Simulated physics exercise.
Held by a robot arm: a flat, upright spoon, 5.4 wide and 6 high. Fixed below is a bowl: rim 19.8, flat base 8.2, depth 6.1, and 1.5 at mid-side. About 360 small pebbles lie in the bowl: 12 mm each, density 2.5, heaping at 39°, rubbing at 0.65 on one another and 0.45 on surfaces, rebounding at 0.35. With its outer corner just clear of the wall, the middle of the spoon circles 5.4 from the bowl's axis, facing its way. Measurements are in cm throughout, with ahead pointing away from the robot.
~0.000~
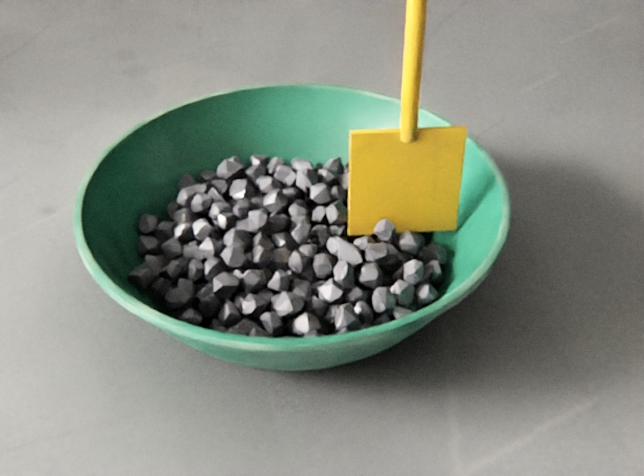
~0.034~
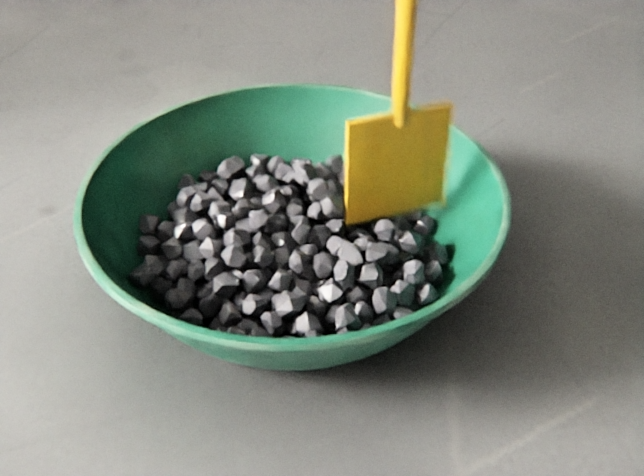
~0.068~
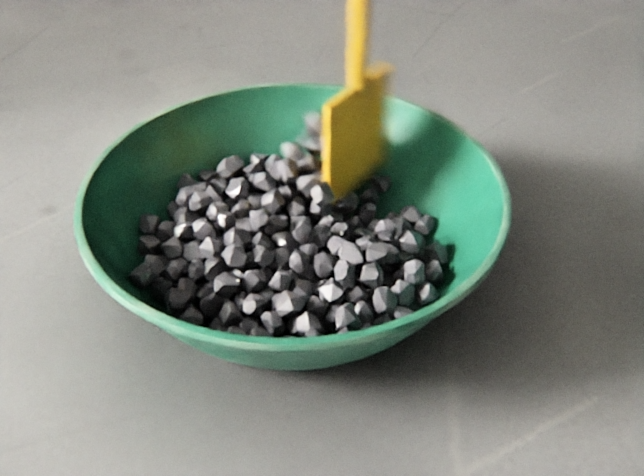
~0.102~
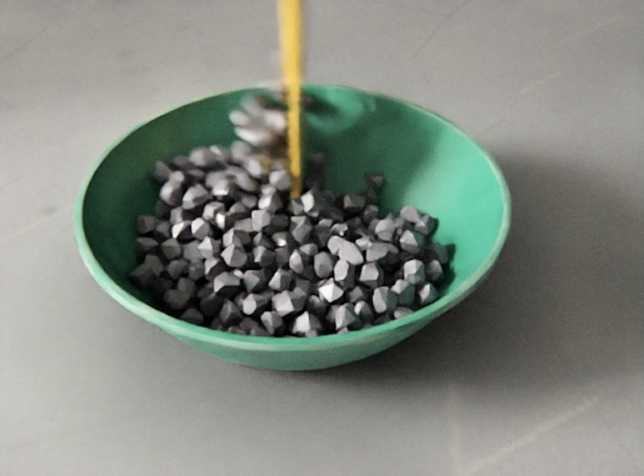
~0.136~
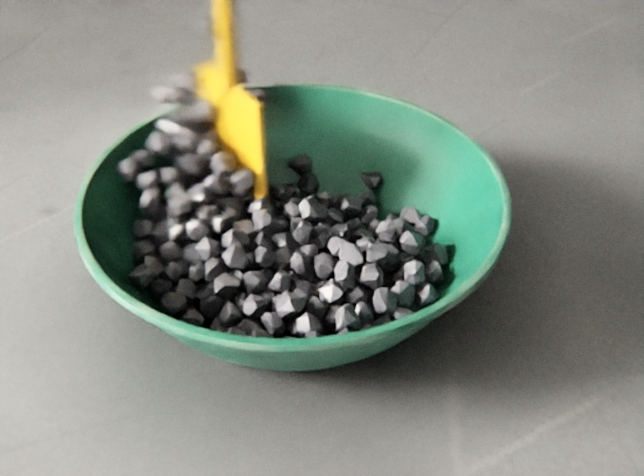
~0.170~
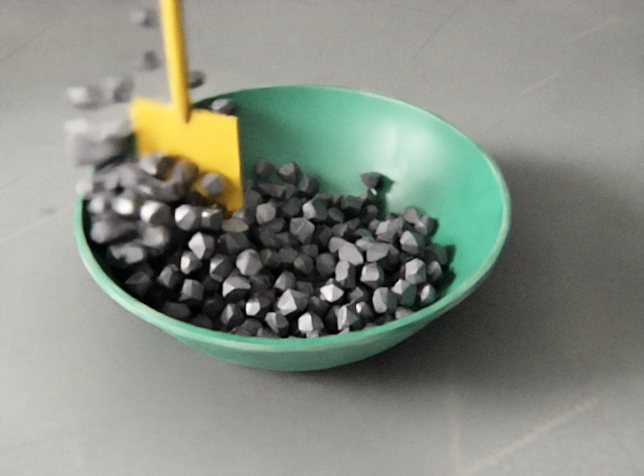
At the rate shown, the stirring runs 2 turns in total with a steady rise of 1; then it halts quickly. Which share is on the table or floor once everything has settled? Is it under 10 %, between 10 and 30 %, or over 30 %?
Over 30 %.
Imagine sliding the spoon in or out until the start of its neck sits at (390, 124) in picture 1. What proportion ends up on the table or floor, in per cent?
55 %.
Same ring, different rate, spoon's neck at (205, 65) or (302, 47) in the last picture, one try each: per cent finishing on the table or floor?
Roughly 30 per cent on the first try and 25 per cent on the second.
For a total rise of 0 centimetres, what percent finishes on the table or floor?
It comes to some 45 per cent.
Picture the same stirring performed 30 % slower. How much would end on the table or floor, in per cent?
Estimate: Near 35 in a hundred.
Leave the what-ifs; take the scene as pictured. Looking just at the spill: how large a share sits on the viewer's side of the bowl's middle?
I'd estimate some 60 per cent.
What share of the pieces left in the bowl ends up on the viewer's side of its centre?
It comes to near 55 percent.
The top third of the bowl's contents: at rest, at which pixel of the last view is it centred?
I'd put it at about (275, 266).
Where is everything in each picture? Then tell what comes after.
Spoon neck at (411, 101), 0° round; upper third of the load around (283, 236), from x 145 to 435, top at y 165; 359 in the bowl, in the first picture.
Spoon neck at (402, 84), 15° round; upper third of the load around (286, 232), from x 145 to 435, top at y 165, in the second picture.
Spoon neck at (359, 56), 50° round; upper third of the load around (289, 230), from x 145 to 435, top at y 110, in the third picture.
Spoon neck at (294, 46), 86° round; upper third of the load around (263, 222), from x 145 to 435, top at y 60, in the fourth picture.
Spoon neck at (228, 55), 121° round; upper third of the load around (224, 223), from x 130 to 435, top at y 30; 358 in the bowl, 1 in flight or on the tool, in the fifth picture.
Spoon neck at (181, 82), 157° round; upper third of the load around (179, 227), from x 80 to 435, top at y 20; 350 in the bowl, 9 in flight or on the tool, in the sixth picture.
After 0.38 s, 14° round, highest piece 10 above the table; 274 in the bowl, 35 on the table or floor, 50 in flight or on the tool.
After 0.59 s, 231° round, highest piece 10 above the table; 232 in the bowl, 110 on the table or floor, 17 in flight or on the tool.
After 0.89 s, 0° round, highest piece 4 above the table; 226 in the bowl, 133 on the table or floor.
After 1.59 s, 0° round, highest piece 4 above the table; 226 in the bowl, 133 on the table or floor.
At rest, 226 in the bowl, 133 on the table or floor. That is 37 % on the table or floor.
